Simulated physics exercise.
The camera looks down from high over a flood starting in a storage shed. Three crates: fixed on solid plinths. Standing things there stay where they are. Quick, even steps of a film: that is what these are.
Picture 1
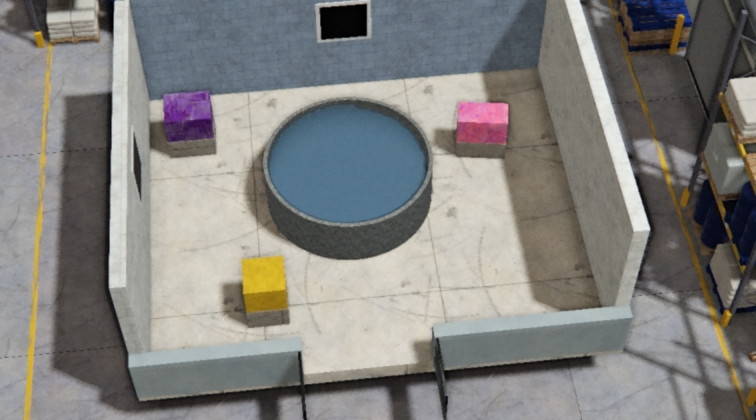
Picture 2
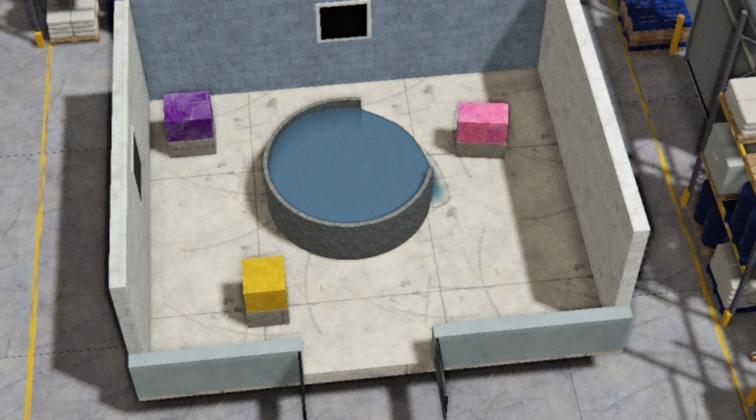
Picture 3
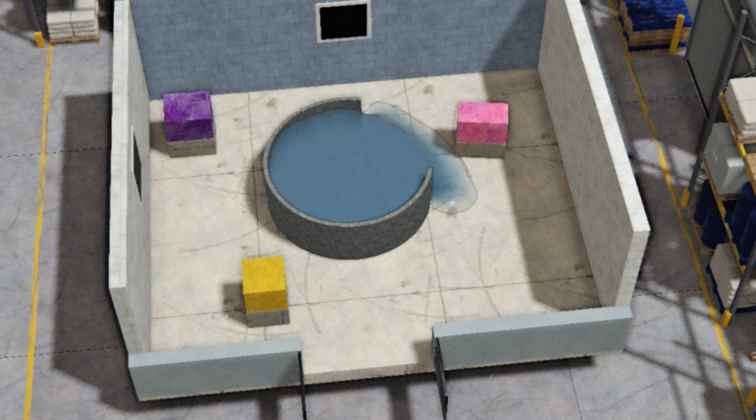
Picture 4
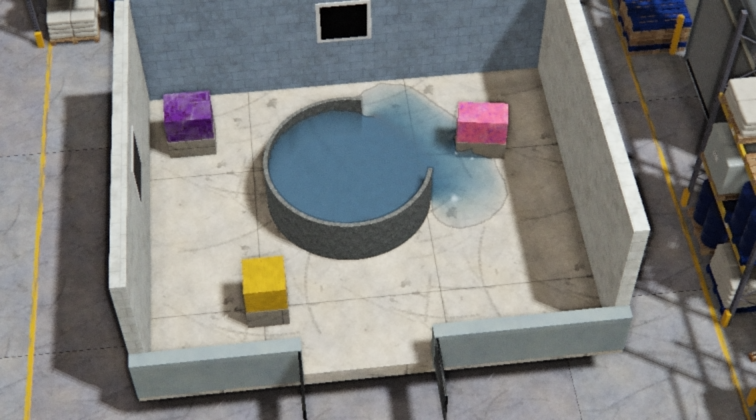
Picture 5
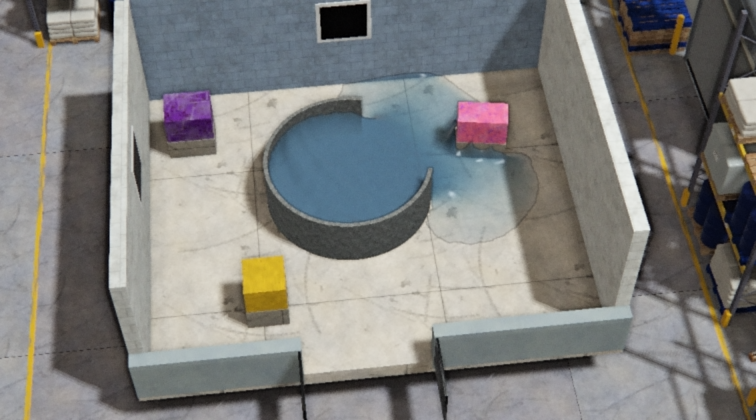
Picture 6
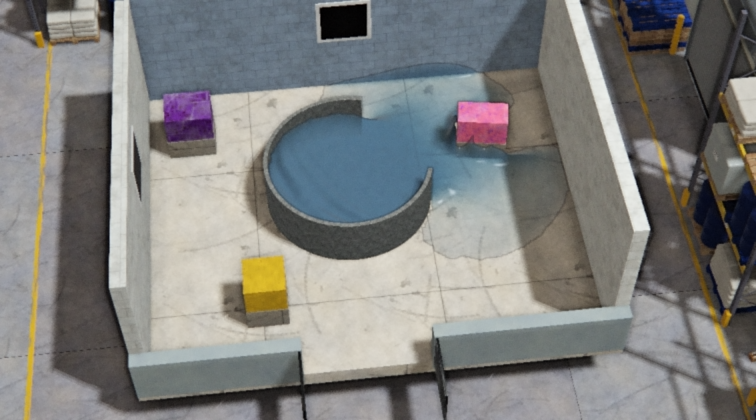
Water pours from a gap in the round tank and spreads right around the pink crate.
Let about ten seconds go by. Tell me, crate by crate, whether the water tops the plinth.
Purple crate: No, it does not. Pink crate: Yes, it does. Yellow crate: No, it does not.
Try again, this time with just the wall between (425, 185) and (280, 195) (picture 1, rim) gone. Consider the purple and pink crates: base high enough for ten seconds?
Purple: Not reached; pink: Not reached.
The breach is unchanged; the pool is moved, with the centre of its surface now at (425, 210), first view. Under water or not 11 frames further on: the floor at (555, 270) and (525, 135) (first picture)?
Submerged, submerged.
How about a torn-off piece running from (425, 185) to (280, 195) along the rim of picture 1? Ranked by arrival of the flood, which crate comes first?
That would be the yellow-painted one.
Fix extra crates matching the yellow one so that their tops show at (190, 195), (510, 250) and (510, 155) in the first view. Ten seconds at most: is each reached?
Stays clear, stays clear, gets flooded.
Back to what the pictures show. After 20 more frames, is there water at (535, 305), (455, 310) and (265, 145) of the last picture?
First spot swamped, second spot swamped, third spot swamped.
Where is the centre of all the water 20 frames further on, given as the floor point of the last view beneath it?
I'd point to (440, 183).
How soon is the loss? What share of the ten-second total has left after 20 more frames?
Around 0 percent.
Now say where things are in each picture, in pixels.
The first frame shows the round tank at (348, 162) is whole and still.
In the second frame, the front is at (433, 206), out from the gap at (412, 146).
In the third frame, the front is at a hidden place, out from the gap at (412, 149).
In the fourth frame, the front is at (497, 205), out from the gap at (412, 150).
In the fifth frame, water pours out at (412, 151) and has run to (515, 222).
In the sixth frame, the front is at (564, 188), out from the gap at (412, 151).
A moment on, water covers 30 % of the floor; the purple crate not reached, the pink crate water round its plinth, the yellow crate not reached.
Next, water covers 40 % of the floor; the purple crate not reached, the pink crate water round its plinth, the yellow crate not reached.
Then, water covers 65 % of the floor; the purple crate water round its plinth, the pink crate water round its plinth, the yellow crate not reached.
Later, water covers 95 % of the floor; the purple crate water round its plinth, the pink crate water round its plinth, the yellow crate water round its plinth.
In the end, water covers 100 % of the floor; the purple crate stayed above the water, the pink crate was topped, the yellow crate stayed above the water.
